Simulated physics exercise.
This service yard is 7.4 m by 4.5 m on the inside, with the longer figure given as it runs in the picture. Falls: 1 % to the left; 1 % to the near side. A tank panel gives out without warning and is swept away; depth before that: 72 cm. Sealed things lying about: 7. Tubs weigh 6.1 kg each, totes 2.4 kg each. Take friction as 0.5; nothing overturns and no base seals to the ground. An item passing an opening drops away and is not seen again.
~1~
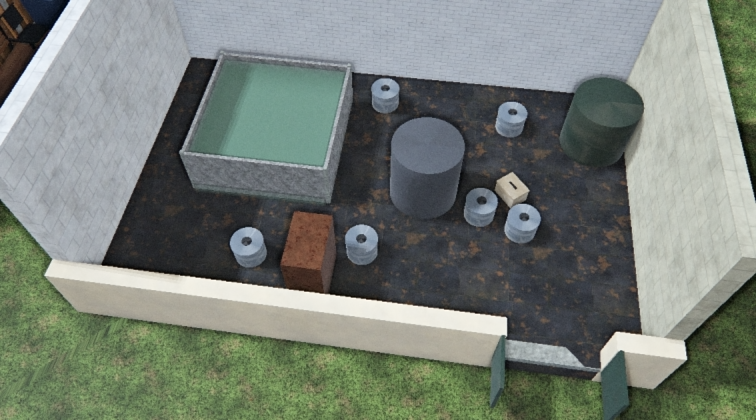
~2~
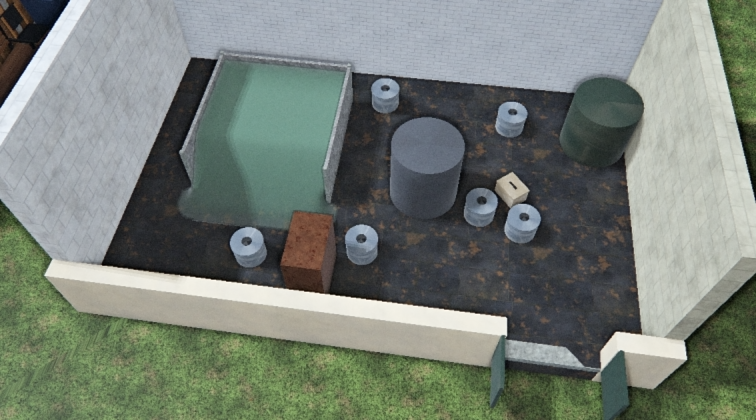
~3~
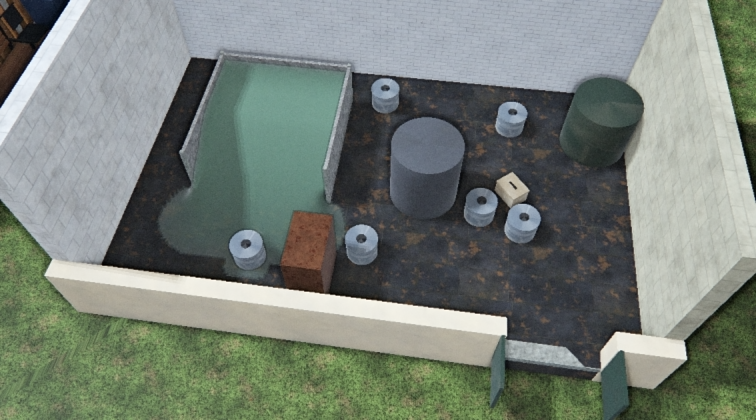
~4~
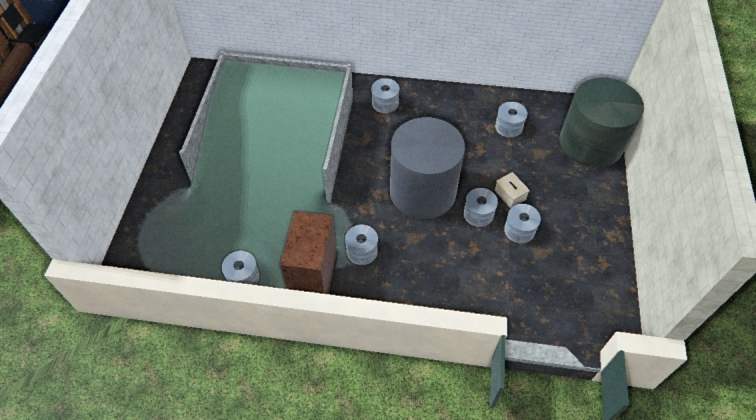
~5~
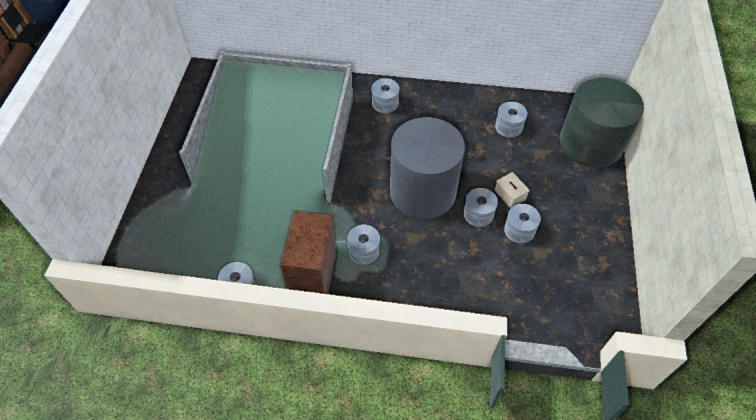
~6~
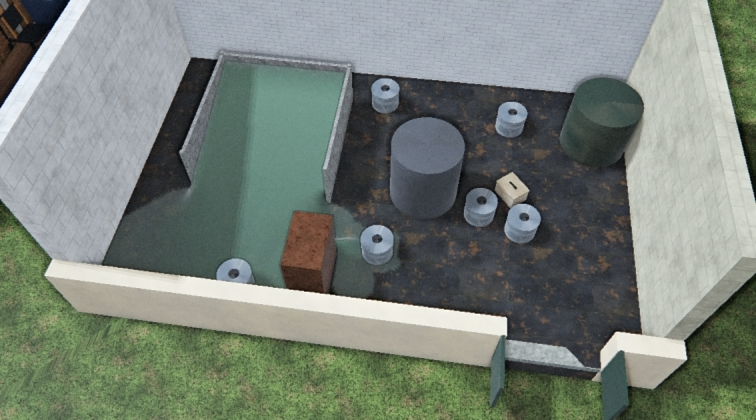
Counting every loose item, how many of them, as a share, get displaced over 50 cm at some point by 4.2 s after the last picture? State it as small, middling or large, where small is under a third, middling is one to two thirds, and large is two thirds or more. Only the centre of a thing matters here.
Middling.
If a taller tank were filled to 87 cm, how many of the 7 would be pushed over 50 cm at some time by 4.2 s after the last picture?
Then 4 of them.
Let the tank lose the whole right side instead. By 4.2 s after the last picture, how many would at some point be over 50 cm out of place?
In that case 6 of them.
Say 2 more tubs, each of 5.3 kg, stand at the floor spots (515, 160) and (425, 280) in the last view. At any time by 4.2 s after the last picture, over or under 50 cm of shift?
In order: Within it, beyond it.
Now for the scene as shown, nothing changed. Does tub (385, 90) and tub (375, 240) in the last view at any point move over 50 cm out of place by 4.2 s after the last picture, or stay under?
First one exceeds it, second one exceeds it.
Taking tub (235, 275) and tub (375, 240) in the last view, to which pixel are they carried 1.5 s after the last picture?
First one near (205, 231), second near (517, 249).
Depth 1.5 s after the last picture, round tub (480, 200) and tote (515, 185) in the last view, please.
First roughly 3 cm, second roughly 0 cm.
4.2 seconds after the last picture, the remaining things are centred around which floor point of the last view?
Centre of the remaining things: Roughly (469, 180).
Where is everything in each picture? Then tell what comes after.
A tub at (247, 241), on the bottom; a tub at (362, 239) rests on the ground; 4.1 m2 under water; 0 of 7 have shifted, in the first frame.
A tub at (247, 241), on the bottom; a tub at (362, 239), on the bottom; 5.2 m2 under water; 0 of 7 have shifted, in the second frame.
A tub at (246, 244), on the bottom, 4 cm from its start; a tub at (362, 239), on the bottom; 6.6 m2 under water; 0 of 7 have shifted, in the third frame.
A tub at (239, 266) rests on the ground, 40 cm from its start; a tub at (362, 239), on the bottom; water covers 8.1 m2; 1 of 7 have shifted, in the fourth frame.
A tub at (235, 277), on the bottom, 58 cm from its start; a tub at (364, 239) rests on the ground; 9.1 m2 under water; 1 of 7 have shifted, in the fifth frame.
A tub at (234, 274) floats, 57 cm from its start; a tub at (377, 239), on the bottom, 21 cm from its start; water covers 9.7 m2; 2 of 7 have shifted, in the sixth frame.
Then, 0.4 s after the last picture 1 of 7 are over 50 cm from their spots; 1 afloat.
Then, 1.5 s after the last picture 1 of 7 are over 50 cm from their spots; 1 afloat.
Then, 2.8 s after the last picture 2 of 7 are over 50 cm from their spots; 2 afloat.
Then, 4.2 s after the last picture 4 of 7 are over 50 cm from their spots, and 4 have been at some point; 2 afloat.
